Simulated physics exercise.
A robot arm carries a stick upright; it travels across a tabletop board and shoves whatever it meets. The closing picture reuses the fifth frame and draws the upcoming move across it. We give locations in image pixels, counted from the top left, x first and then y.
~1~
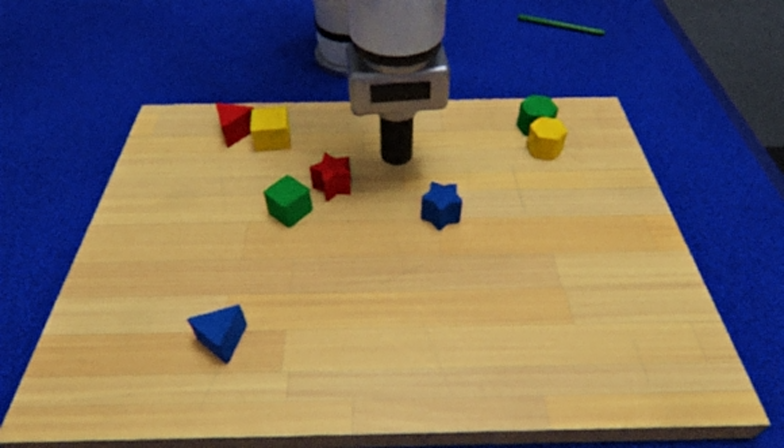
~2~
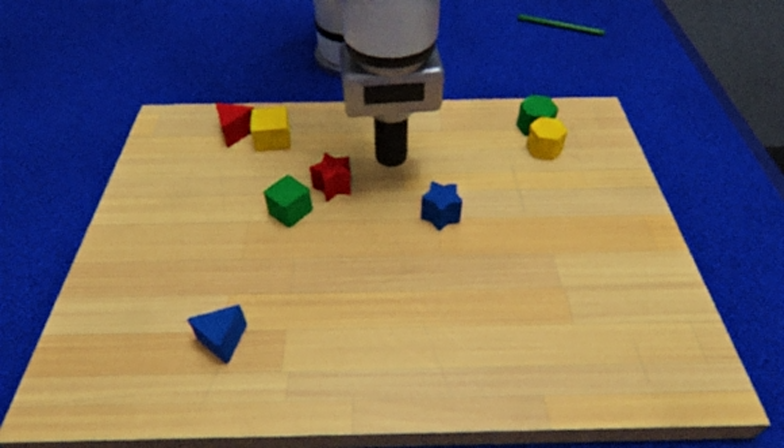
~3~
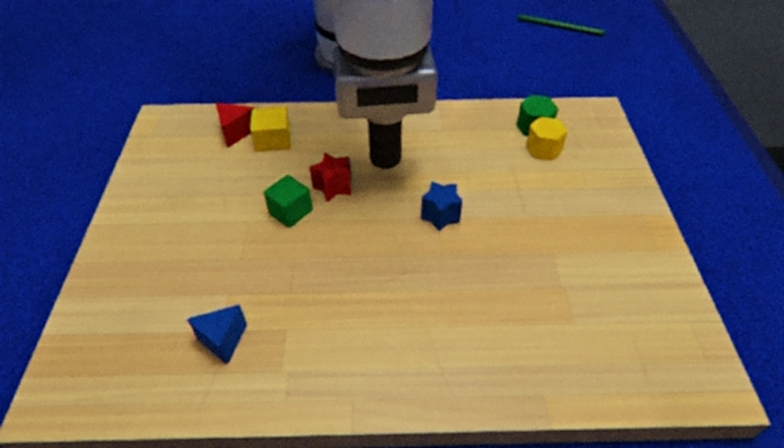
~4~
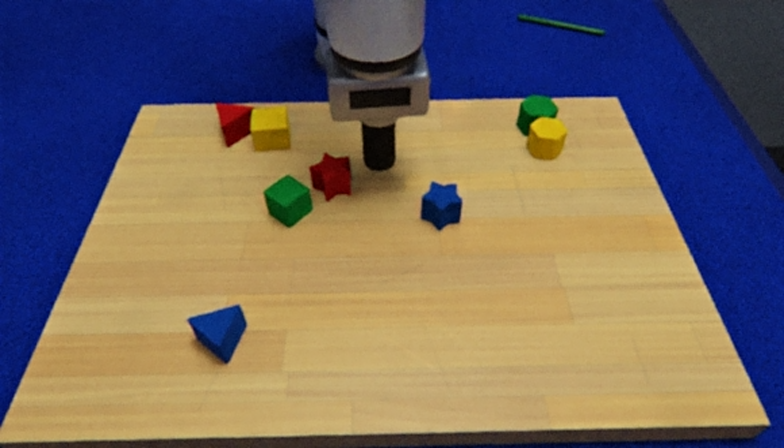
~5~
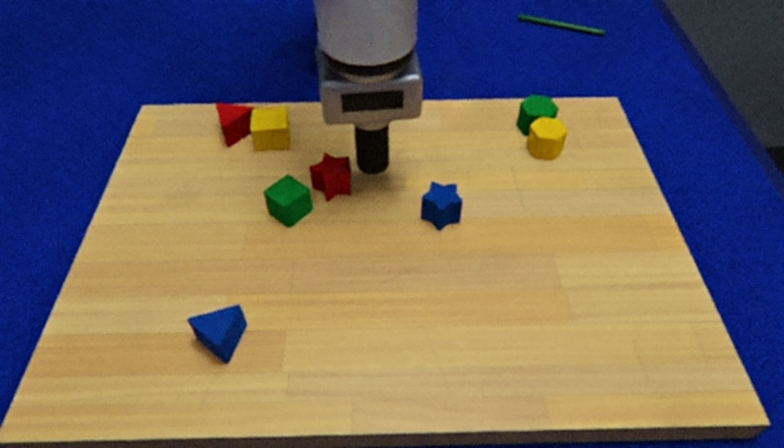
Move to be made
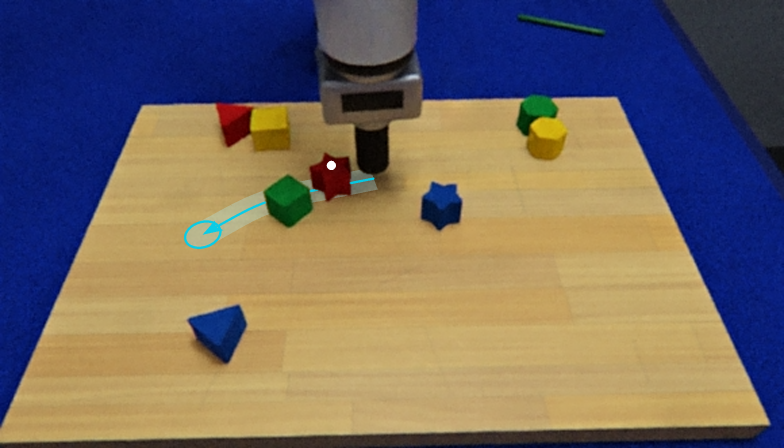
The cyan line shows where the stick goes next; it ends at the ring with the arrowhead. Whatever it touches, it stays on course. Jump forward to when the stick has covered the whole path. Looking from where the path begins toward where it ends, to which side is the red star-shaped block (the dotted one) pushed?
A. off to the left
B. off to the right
My pick is B.
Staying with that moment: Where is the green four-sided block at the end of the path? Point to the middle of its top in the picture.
Somewhere near (172, 244).
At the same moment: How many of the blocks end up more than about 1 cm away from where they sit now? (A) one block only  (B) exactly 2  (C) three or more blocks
B
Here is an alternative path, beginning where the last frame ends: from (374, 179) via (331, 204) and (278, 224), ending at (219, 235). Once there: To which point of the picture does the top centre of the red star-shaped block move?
At (293, 171).
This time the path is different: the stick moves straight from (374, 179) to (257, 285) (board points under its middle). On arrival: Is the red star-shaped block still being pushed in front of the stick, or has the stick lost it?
I'd say it has come free.
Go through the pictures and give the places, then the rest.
The first frame shows lower end of the stick (397, 156), tops of blocks, green four-sided block (286, 190), red star-shaped block (331, 165), blue star-shaped block (443, 194).
The second frame shows stick (391, 158), blocks as before.
The third frame shows stick (386, 160), blocks as before.
The fourth frame shows stick (379, 162), blocks as before.
The fifth frame shows stick (373, 165), green four-sided block (286, 190), red star-shaped block (331, 165), blue star-shaped block (443, 194).
The drawn path runs from (374, 179) by way of (287, 196) to (203, 234); the dot is on the red star-shaped block.
The first path, step by step. One third of the way, stick (314, 176); green four-sided block (261, 198); red star-shaped block (281, 176), turned 15° anticlockwise.
Two thirds of the way, stick (254, 192); green four-sided block (203, 222), turned 30° anticlockwise; red star-shaped block (220, 193), turned 20° anticlockwise.
At the end, stick (198, 221); green four-sided block (172, 244), turned 75° anticlockwise; red star-shaped block (164, 208), turned 15° clockwise; blue star-shaped block not moved.
